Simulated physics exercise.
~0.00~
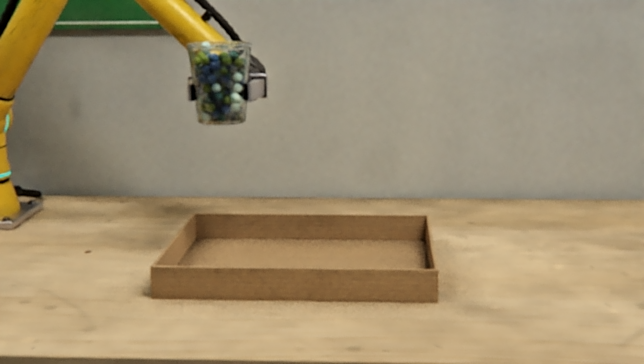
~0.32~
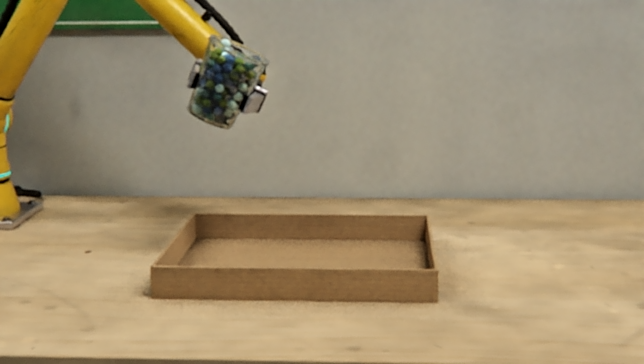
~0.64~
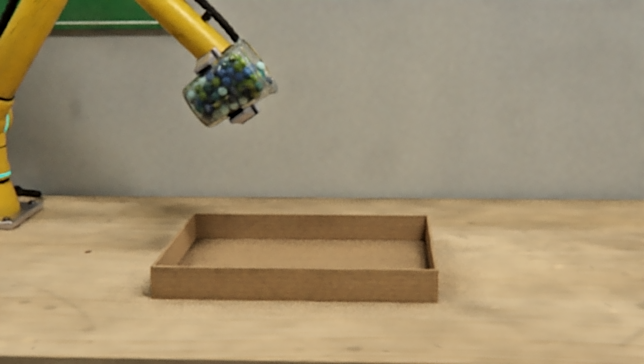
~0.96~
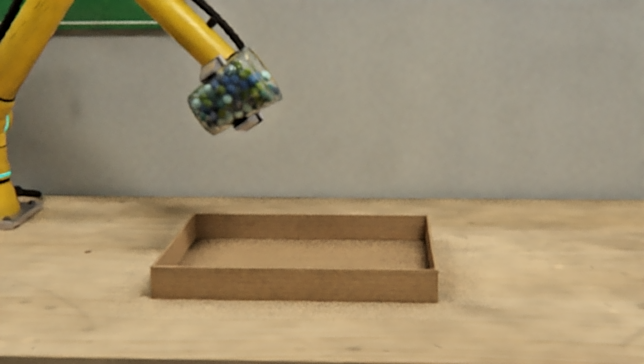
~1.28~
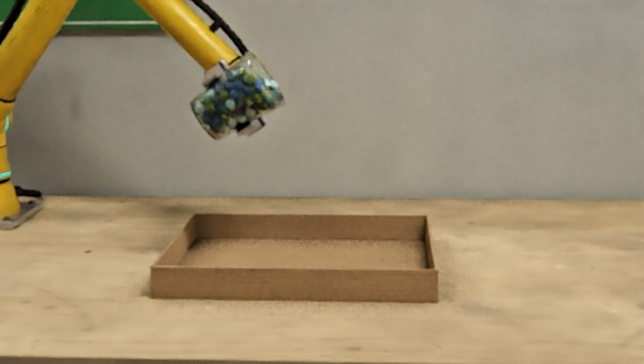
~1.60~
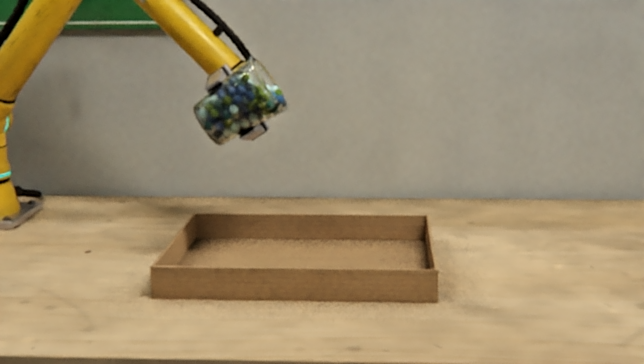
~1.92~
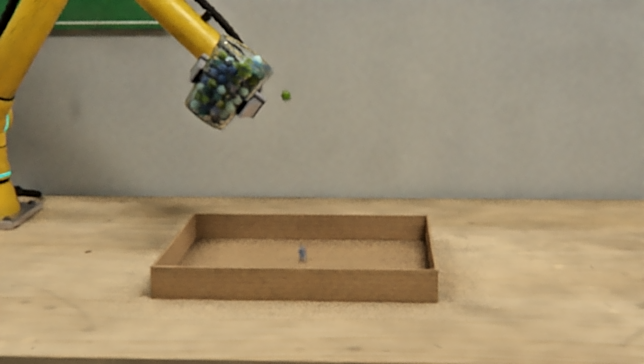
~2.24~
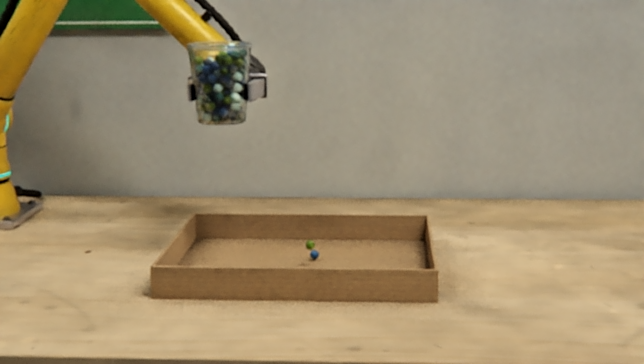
A yellow robot arm tips a clear cup, drops two beads into a tray, and rights it.
